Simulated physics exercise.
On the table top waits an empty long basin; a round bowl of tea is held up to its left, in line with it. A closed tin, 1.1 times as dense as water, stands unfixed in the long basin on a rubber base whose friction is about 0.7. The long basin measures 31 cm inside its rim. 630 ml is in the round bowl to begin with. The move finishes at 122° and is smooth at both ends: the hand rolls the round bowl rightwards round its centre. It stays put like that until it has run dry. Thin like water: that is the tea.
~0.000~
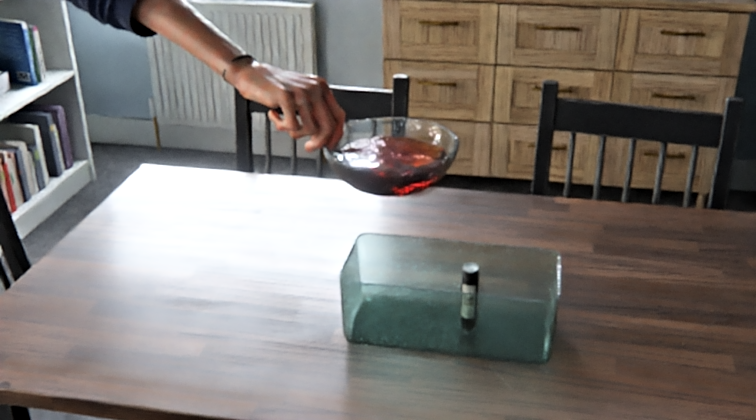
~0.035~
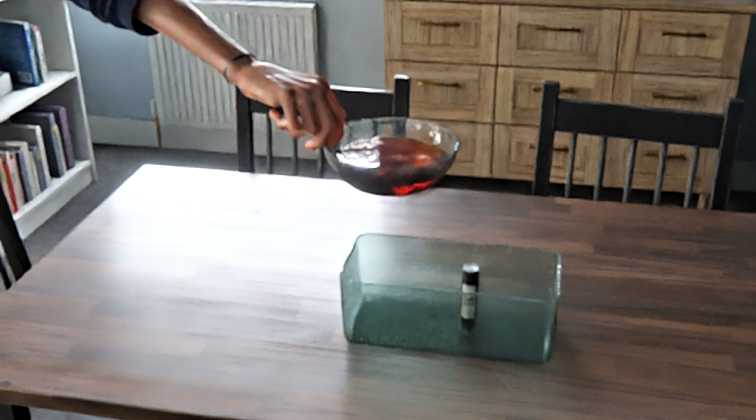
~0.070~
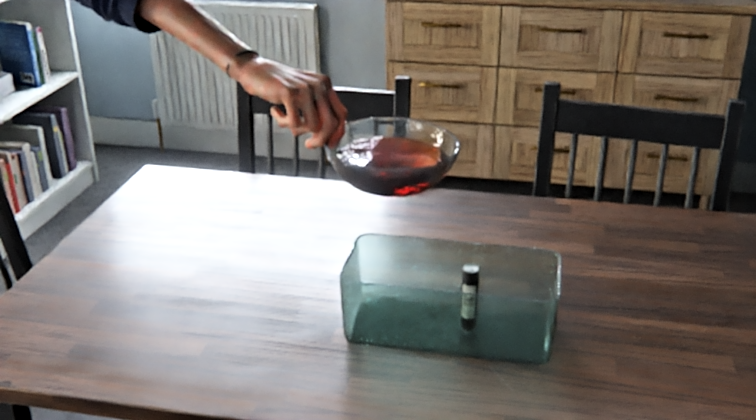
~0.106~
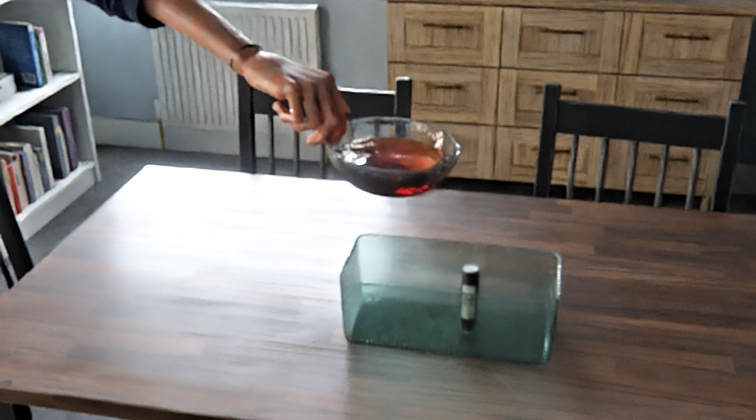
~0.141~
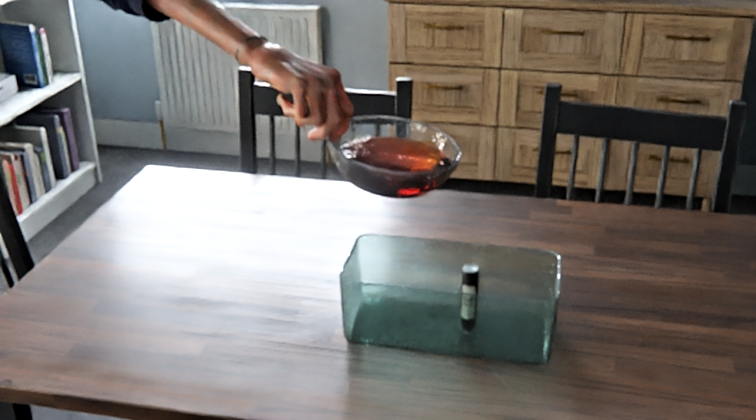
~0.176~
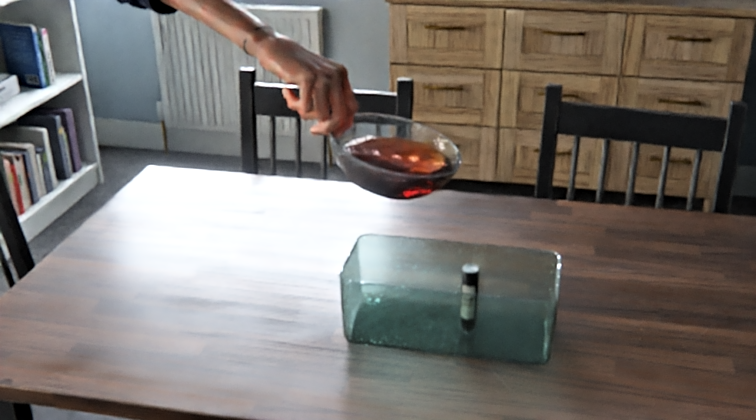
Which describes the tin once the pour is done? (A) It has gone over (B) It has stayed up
The answer is B.
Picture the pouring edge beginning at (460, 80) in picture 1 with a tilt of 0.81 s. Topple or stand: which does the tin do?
Then it tips over.
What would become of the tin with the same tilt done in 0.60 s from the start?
In that case the tin stays vertical.
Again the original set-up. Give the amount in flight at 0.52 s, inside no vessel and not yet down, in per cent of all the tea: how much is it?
58 %.
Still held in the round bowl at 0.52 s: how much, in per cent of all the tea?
10 %.
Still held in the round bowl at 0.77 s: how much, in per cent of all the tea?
Around 0 in a hundred.
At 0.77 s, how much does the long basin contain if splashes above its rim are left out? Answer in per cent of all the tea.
I'd put it at roughly 88 per cent.
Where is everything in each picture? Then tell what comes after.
In the first picture, it leans 0°; its right rim is at (457, 148); the tea meets the walls at (334, 152) and (450, 161); the long basin's rim runs from (348, 256) to (560, 276); the tin's top is at (471, 270).
In the second picture, it leans 1°; its right rim is at (458, 149); the tea meets the walls at (335, 152) and (450, 161).
In the third picture, it leans 2°; its right rim is at (458, 151); the tea meets the walls at (335, 151) and (450, 162).
In the fourth picture, it leans 5°; its right rim is at (459, 154); the tea meets the walls at (337, 150) and (451, 164).
In the fifth picture, it leans 9°; its right rim is at (460, 159); the tea meets the walls at (339, 149) and (451, 166).
In the sixth picture, it leans 14°; its right rim is at (460, 164); the tea meets the walls at (341, 148) and (453, 168).
After 0.52 s the tilt is 86° and 10 per cent is still to pour; the tin stands where it began.
After 0.77 s the tilt is 121° and 0 per cent is still to pour; the tin stands where it began.
After 1.03 s the tilt is 122° and 0 per cent is still to pour; the tin stands where it began.
After 1.31 s the tilt is 122° and 0 per cent is still to pour; the tin stands where it began.
In the end the tin stands where it began.
